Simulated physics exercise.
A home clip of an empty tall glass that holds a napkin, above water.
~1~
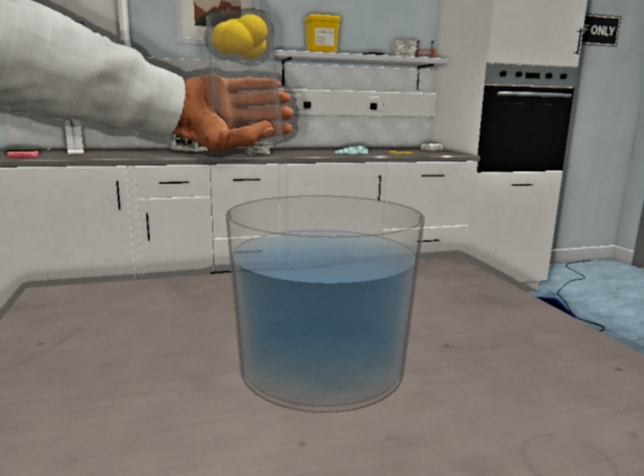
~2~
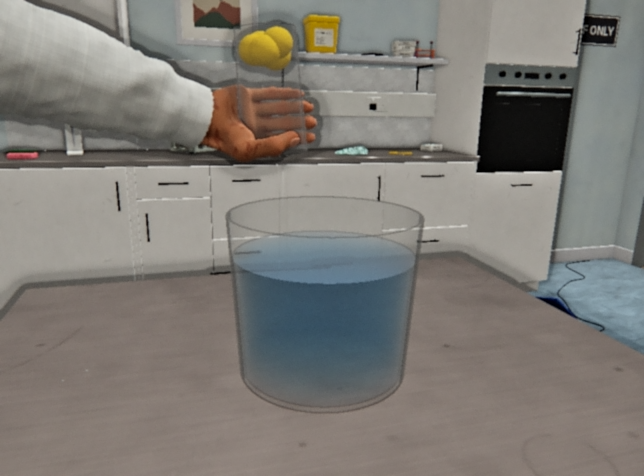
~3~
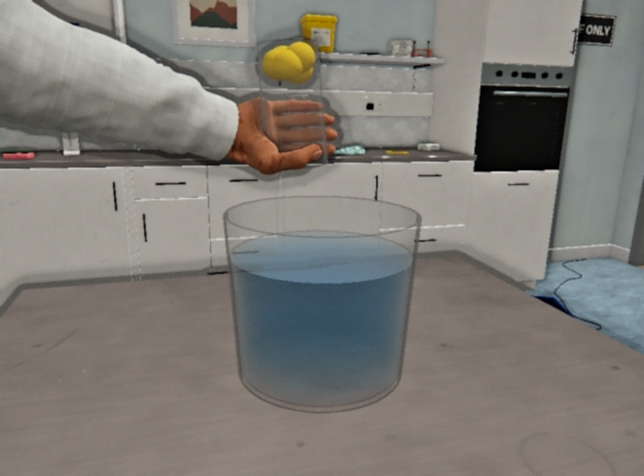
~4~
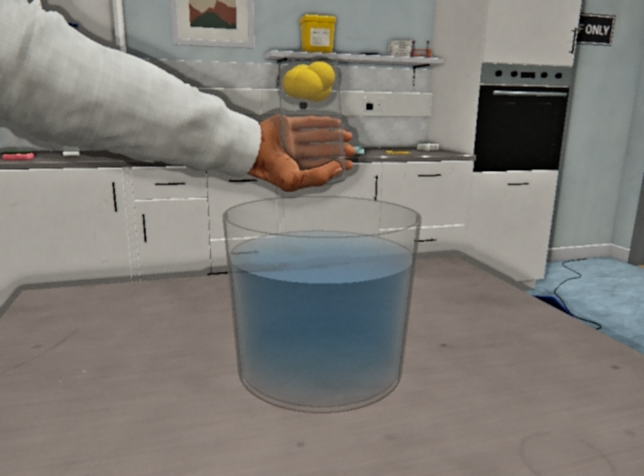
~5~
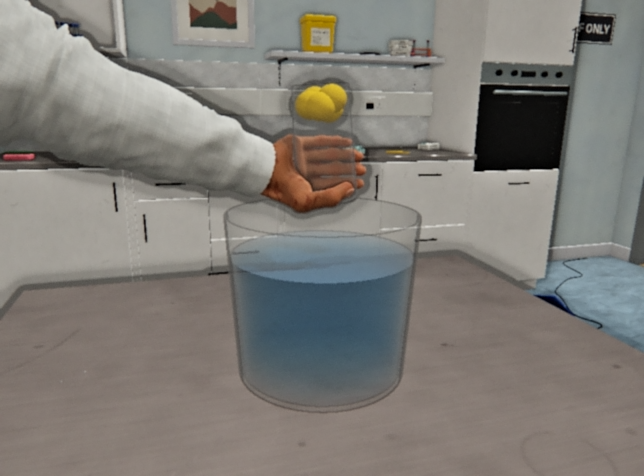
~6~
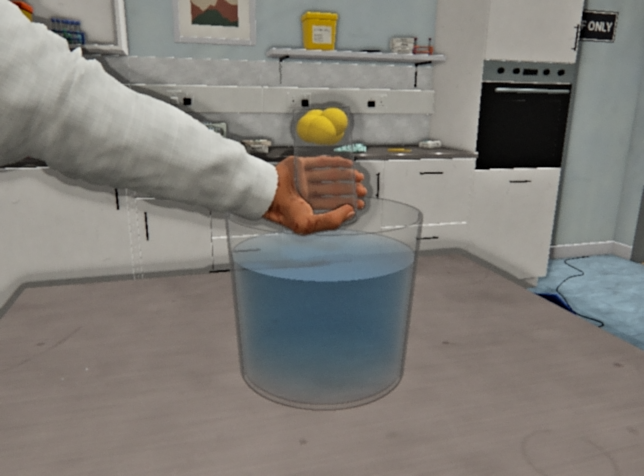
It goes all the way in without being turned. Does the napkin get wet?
It remains untouched.
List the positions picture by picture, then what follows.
Tall glass (245, 84) mouth down; above the clear tub, in the first frame.
Tall glass (270, 95) mouth down; napkin (266, 47); coming down, in the second frame.
Tall glass (292, 108) mouth down; lower, in the third frame.
Tall glass (312, 126) mouth down; napkin (309, 80); lower still, in the fourth frame.
Tall glass (323, 146) mouth down; close to the surface, in the fifth frame.
Tall glass (325, 168) mouth down; napkin (322, 125); just over the surface, in the sixth frame.
Next, the tall glass enters the water.
After that, air is trapped inside and holds the level down.
Finally, the tall glass is under, still full of air, and the napkin is dry.
